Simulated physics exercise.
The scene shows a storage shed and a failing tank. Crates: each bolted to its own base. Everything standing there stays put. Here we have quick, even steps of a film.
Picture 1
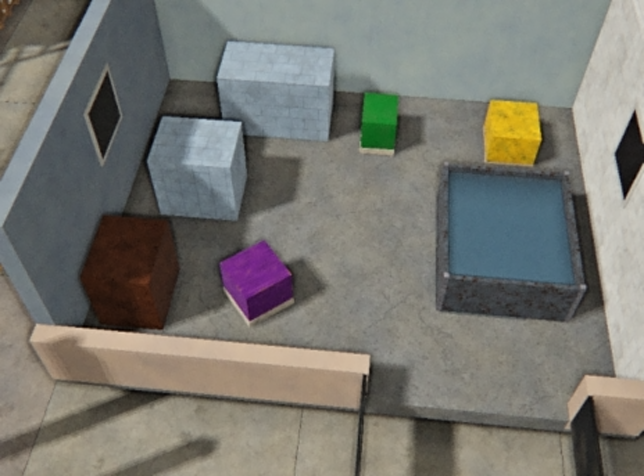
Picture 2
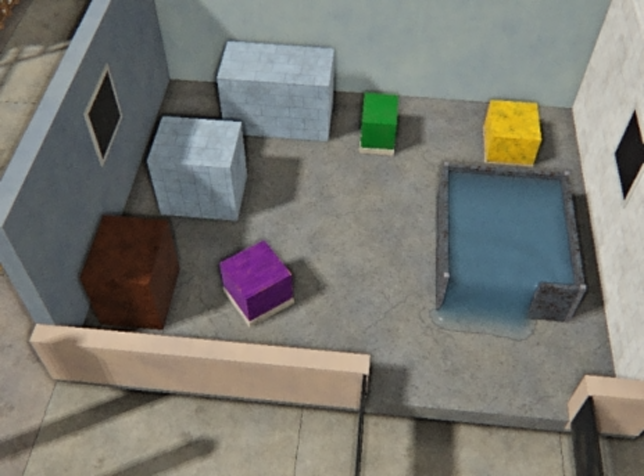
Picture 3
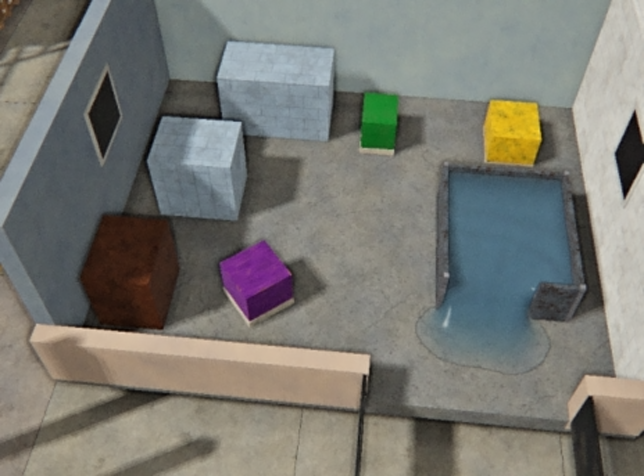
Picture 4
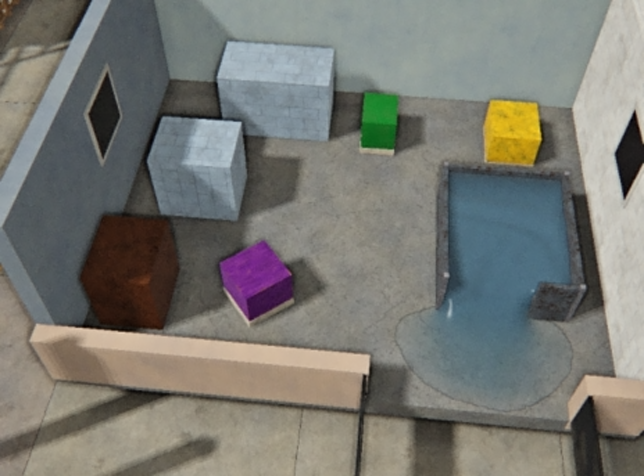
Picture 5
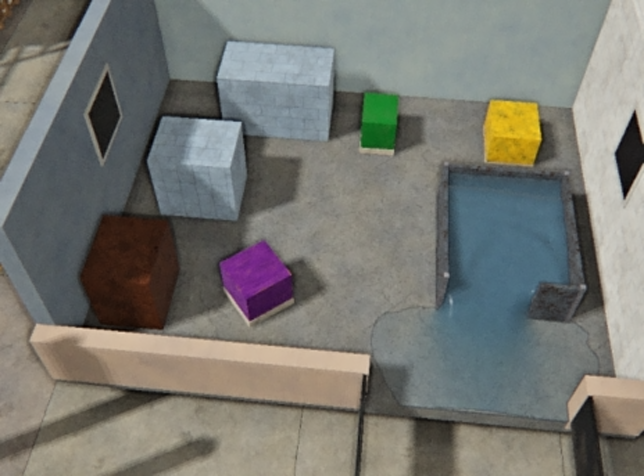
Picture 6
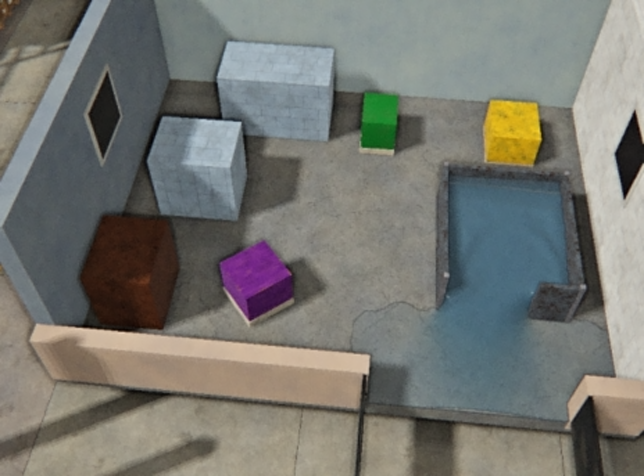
Water poured from a gap in the front wall of the open tank on the right, spreading in a widening puddle across the gray floor while the colored blocks around the shed stayed still.
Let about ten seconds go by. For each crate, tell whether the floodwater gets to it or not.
Outcome: Purple crate: Spared; green crate: Spared; yellow crate: Spared.
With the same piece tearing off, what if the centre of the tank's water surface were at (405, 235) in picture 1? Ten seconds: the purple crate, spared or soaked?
Result - purple crate gets flooded.
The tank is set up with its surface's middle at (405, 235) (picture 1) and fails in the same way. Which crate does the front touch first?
Answer: The crate marked purple.
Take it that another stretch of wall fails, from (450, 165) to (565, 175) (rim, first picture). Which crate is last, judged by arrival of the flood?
The one in purple.
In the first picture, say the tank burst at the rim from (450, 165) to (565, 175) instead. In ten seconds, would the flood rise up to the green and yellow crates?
As I see it, the green one gets reached, and the yellow one gets reached.
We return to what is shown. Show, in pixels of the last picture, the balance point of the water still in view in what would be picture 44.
Near (446, 282).
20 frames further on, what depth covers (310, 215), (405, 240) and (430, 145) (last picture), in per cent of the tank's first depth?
First spot 0 %, second 0 %, third 0 %.
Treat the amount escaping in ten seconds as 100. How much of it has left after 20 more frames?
It comes to around 70 per cent.
A moment on, water covers 15 % of the floor; the purple crate not reached, the green crate not reached, the yellow crate not reached.
Next, water covers 20 % of the floor; the purple crate water round its plinth, the green crate not reached, the yellow crate not reached.
Then, water covers 25 % of the floor; the purple crate water round its plinth, the green crate not reached, the yellow crate not reached.
Later, water covers 30 % of the floor; the purple crate water round its plinth, the green crate not reached, the yellow crate water round its plinth.
In the end, water covers 30 % of the floor; the purple crate stayed above the water, the green crate stayed above the water, the yellow crate stayed above the water.
